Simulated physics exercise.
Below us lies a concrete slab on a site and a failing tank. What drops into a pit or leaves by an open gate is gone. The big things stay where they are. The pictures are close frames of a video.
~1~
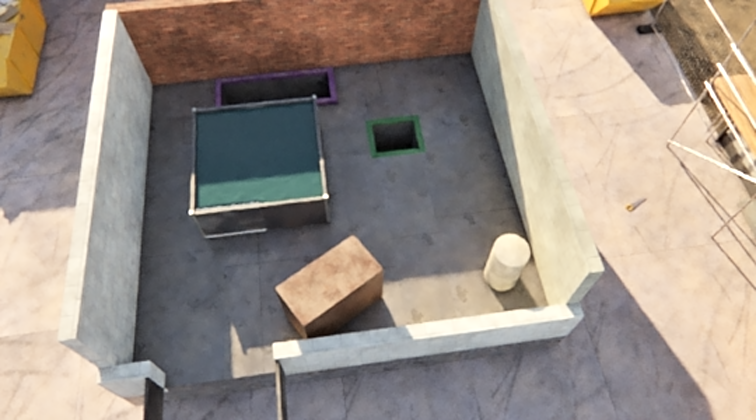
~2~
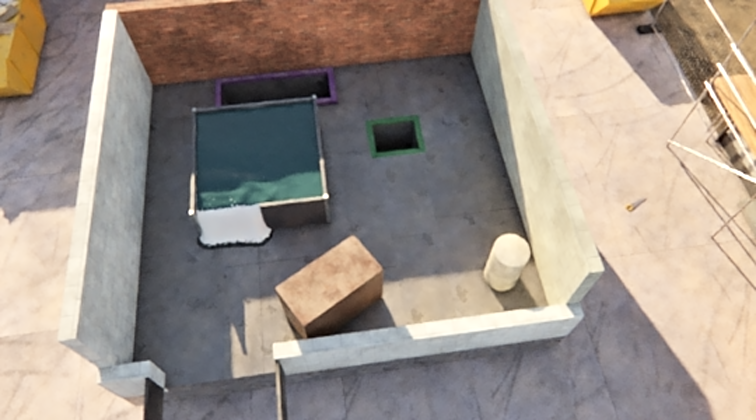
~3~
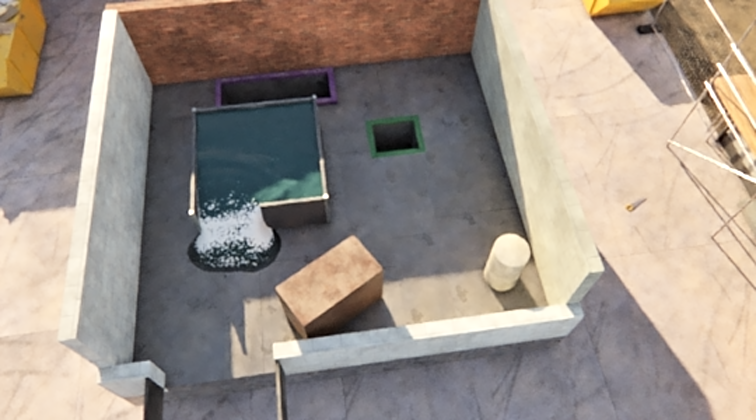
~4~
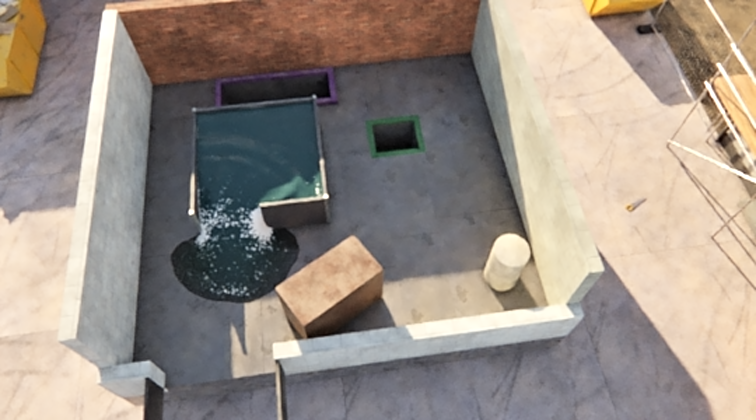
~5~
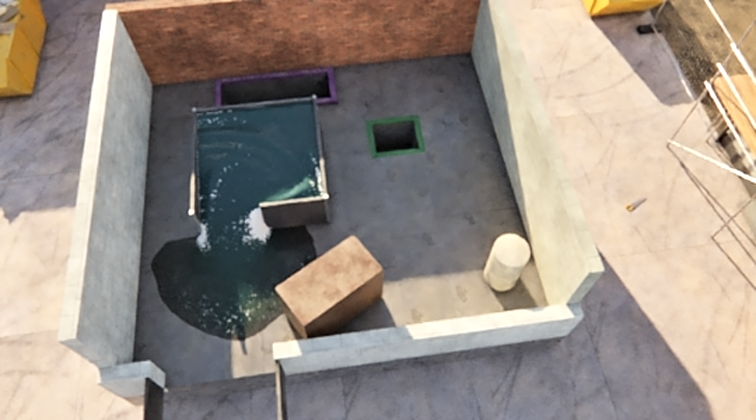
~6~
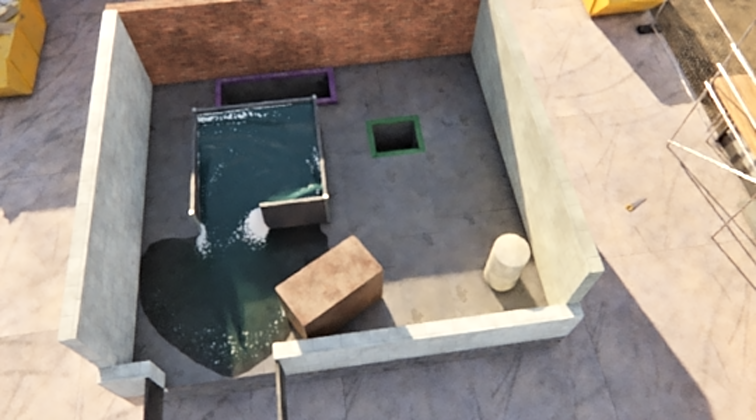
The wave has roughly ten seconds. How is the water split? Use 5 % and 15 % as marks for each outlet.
The gate takes above 15 %; the green pit takes not even 5 %; the purple pit takes not even 5 %.
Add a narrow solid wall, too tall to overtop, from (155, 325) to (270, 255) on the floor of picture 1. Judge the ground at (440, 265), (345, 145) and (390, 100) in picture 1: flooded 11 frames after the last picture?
One after the other: Covered, not flooded, clear.
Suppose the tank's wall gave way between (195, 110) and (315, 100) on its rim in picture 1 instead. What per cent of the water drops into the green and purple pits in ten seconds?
In per cent: Green 4, purple 55.
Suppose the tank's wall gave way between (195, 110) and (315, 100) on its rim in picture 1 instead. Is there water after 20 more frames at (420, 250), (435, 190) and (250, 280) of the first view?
One after the other: Dry, no water, not flooded.
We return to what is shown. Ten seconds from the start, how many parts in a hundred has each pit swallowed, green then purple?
Roughly 0 per cent, then 0 per cent.
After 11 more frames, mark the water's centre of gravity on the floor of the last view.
Close to (251, 215).
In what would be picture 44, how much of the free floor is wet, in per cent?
About 50 per cent.
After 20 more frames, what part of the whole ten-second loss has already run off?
Close to 45 %.
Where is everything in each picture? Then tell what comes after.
The first picture shows the water tank at (258, 154) is whole and still.
In the second picture, water pours out at (234, 224) and has run to (200, 238).
In the third picture, water pours out at (234, 225) and has run to (266, 262).
In the fourth picture, the front is at (251, 297), out from the gap at (234, 225).
In the fifth picture, water pours out at (234, 225) and has run to (245, 334).
In the sixth picture, water pours out at (234, 225) and has run to a hidden place.
A moment on, water covers 20 % of the floor; the gate 5 %, the green pit 0 %, the purple pit 0 %.
Next, water covers 25 % of the floor; the gate 14 %, the green pit 0 %, the purple pit 0 %.
Then, water covers 40 % of the floor; the gate 28 %, the green pit 0 %, the purple pit 0 %.
Later, water covers 50 % of the floor; the gate 48 %, the green pit 0 %, the purple pit 0 %.
In the end, water covers 60 % of the floor; the gate 62 %, the green pit 1 %, the purple pit 0 %.
